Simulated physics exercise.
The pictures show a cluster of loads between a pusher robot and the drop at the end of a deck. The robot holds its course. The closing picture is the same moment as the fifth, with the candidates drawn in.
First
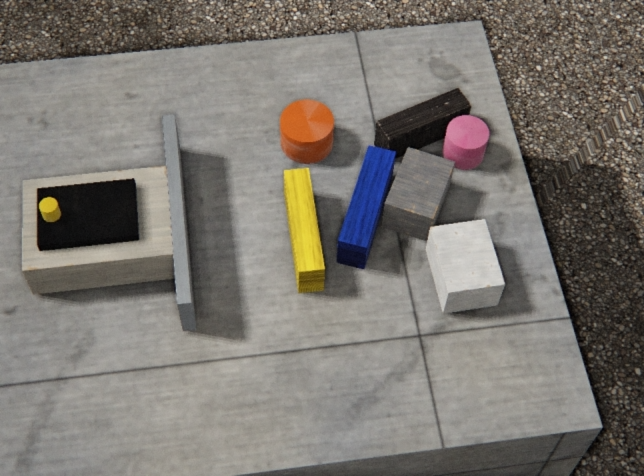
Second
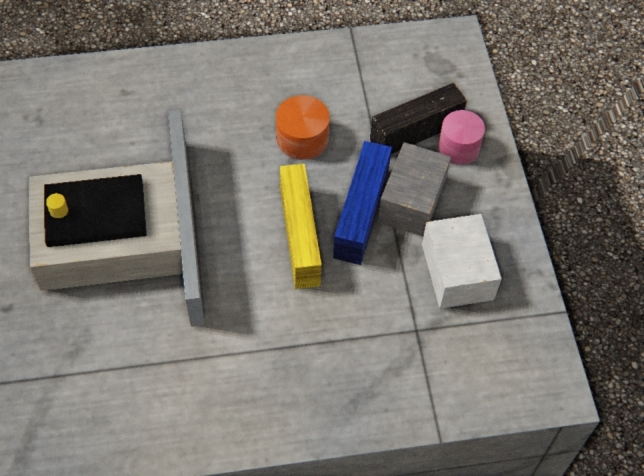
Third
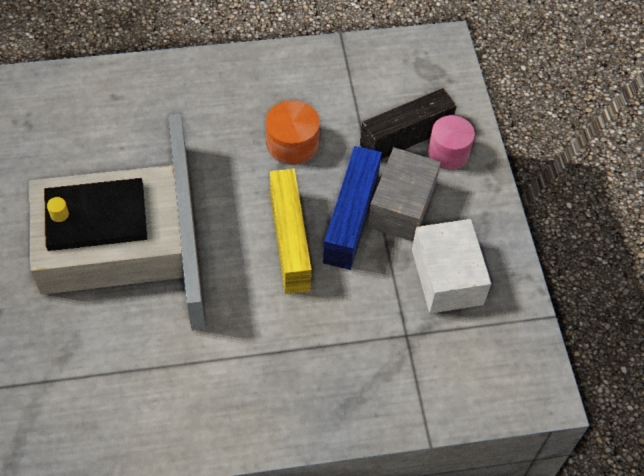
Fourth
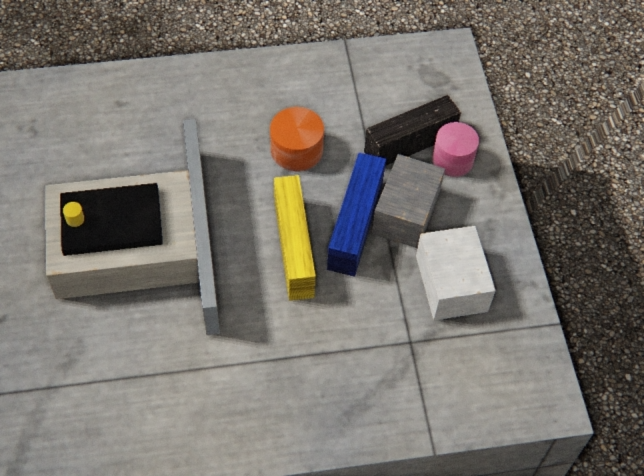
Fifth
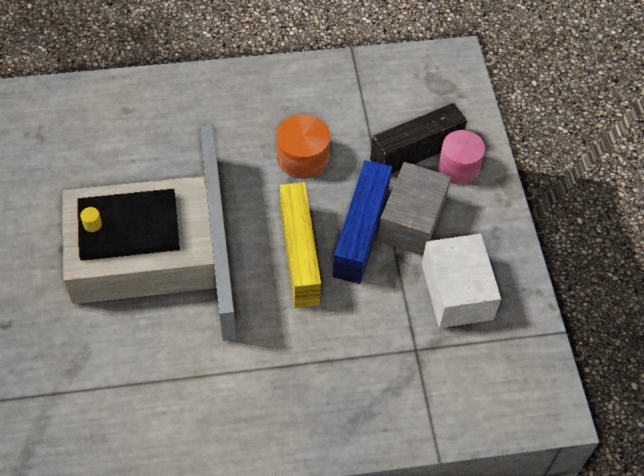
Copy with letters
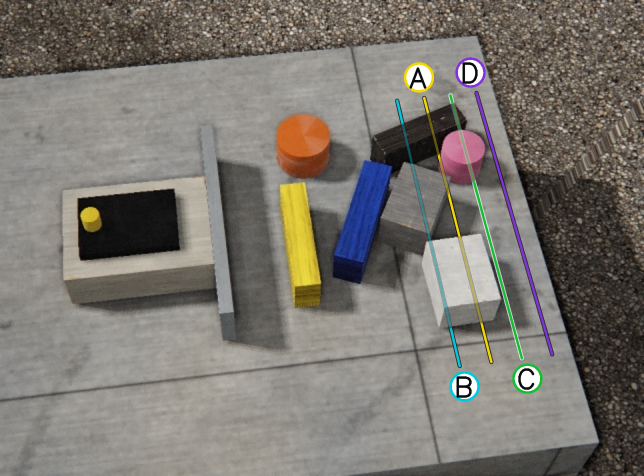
In this clip, a pusher robot with a flat grey plate creeps right across a grey deck, narrowing the gap to a cluster of coloured sticks, canisters and crates, which stay in place as the view shifts slightly.
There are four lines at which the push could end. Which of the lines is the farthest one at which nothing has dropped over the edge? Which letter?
Up to line B.
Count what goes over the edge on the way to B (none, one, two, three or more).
By then, none.
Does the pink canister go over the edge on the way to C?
Yes.
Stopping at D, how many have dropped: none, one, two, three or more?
Three or more.
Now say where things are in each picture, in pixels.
In the first picture, robot (95, 212); blue stick (366, 207); grey crate (419, 194).
In the second picture, robot (102, 208); orange canister (302, 127).
In the third picture, robot (103, 212); pink canister (451, 143).
In the fourth picture, robot (119, 217); black bar (413, 132).
In the fifth picture, robot (136, 222); grey crate (415, 209); orange canister (303, 146); yellow stick (299, 244).
On the marked copy, A at (455, 219); B at (426, 222); C at (483, 216); D at (511, 213).
Taking B. A third of the way, robot (215, 214); orange canister (314, 146); yellow stick (315, 243).
Two thirds of the way, robot (292, 206); black bar (440, 135); grey crate (450, 206).
When it is over, robot (349, 200); pink canister (509, 153); grey crate (503, 200); nothing has fallen.
As for the rest, A drops the grey crate and pink canister; C drops the grey crate, pink canister and black bar; D drops the blue stick, grey crate, orange canister, pink canister, white crate and black bar.
